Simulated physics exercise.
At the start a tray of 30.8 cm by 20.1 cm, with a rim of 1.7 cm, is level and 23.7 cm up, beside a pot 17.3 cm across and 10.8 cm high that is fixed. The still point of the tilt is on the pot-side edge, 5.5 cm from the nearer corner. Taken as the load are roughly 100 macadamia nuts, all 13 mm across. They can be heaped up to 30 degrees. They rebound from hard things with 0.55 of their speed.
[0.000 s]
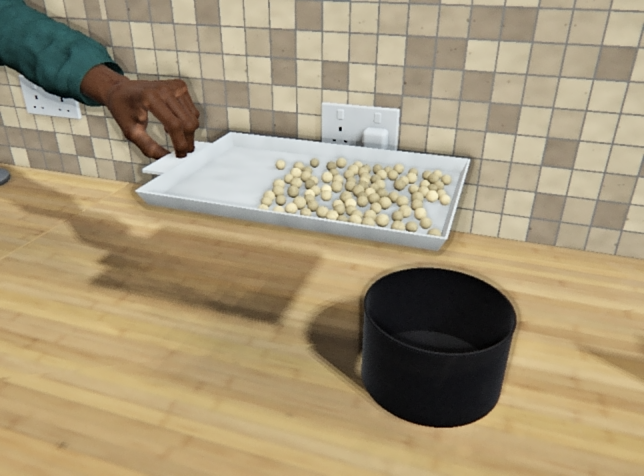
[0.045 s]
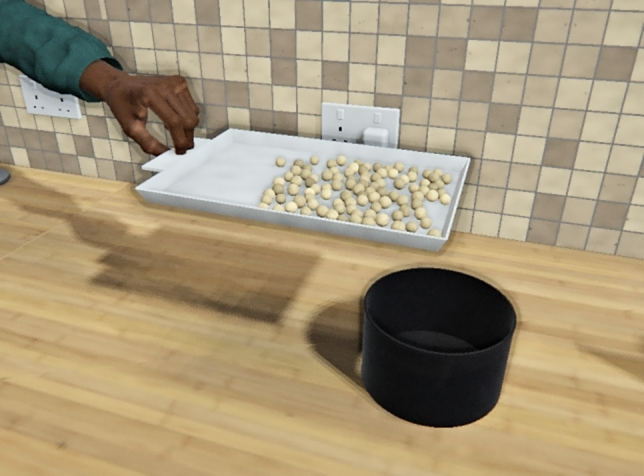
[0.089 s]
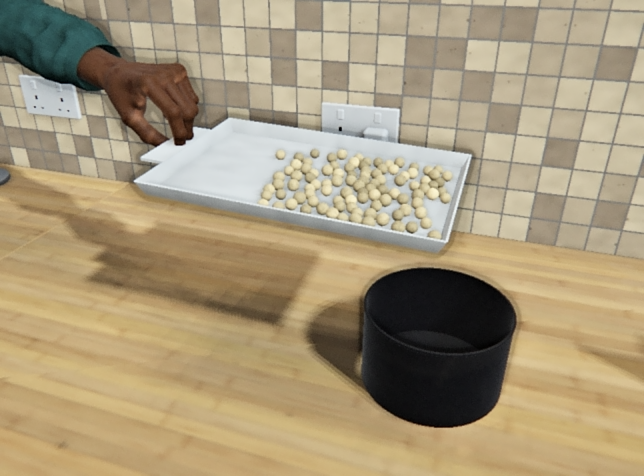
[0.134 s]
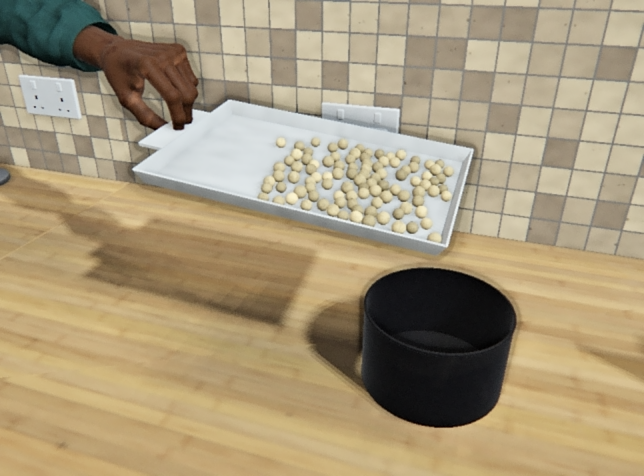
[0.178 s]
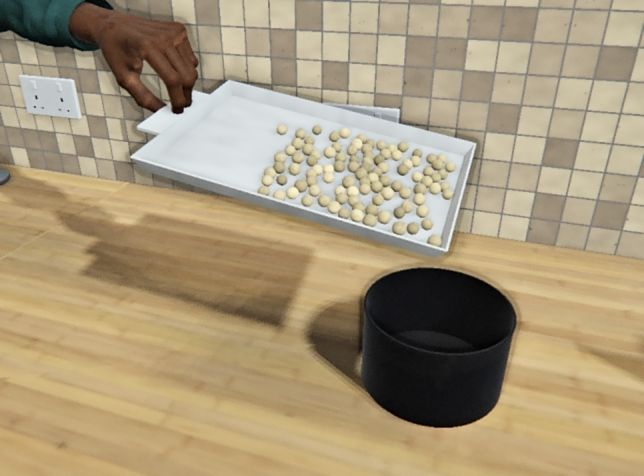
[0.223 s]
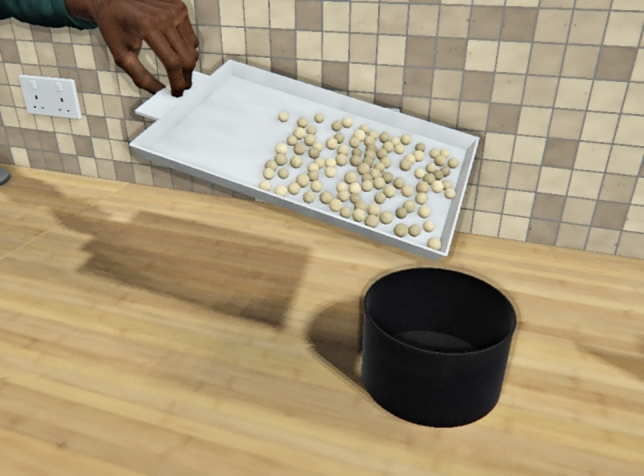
Hand raising the left end of a white tray of round, pale nuts, slanting it rightward above a wooden counter beside a black pot.
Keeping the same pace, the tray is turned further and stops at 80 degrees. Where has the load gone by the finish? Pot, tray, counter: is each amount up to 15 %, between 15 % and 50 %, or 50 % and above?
Pot: Up to 15 %; tray: Up to 15 %; counter: 50 % and above.
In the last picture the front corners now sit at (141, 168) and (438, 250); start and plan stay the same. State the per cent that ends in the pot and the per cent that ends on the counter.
Per cent by place - pot 0, counter 100.
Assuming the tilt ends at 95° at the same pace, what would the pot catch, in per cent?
I'd expect some 0 per cent in the pot.
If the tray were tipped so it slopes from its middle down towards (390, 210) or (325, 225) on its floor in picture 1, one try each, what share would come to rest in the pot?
First try: Around 40 percent; second try: Around 0 percent.
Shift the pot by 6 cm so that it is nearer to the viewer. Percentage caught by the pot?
Near 80 per cent in that case.
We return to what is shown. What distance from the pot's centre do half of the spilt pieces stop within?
That comes to near 22 cm.
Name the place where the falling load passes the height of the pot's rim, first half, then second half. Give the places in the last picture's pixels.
(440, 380) first, (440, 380) later, roughly.
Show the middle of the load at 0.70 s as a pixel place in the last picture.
Load centre est.: (428, 235) px.
After 0.51 s, tilt 49 degrees; the tray holds 100 %, the pot 0 %.
After 0.70 s, tilt 69 degrees; the tray holds 85 %, the pot 0 %.
After 1.01 s, tilt 80 degrees; the tray holds 5 %, the pot 0 %.
At rest (2.3 s), pot 0 %, tray 0 %, counter 100 %.
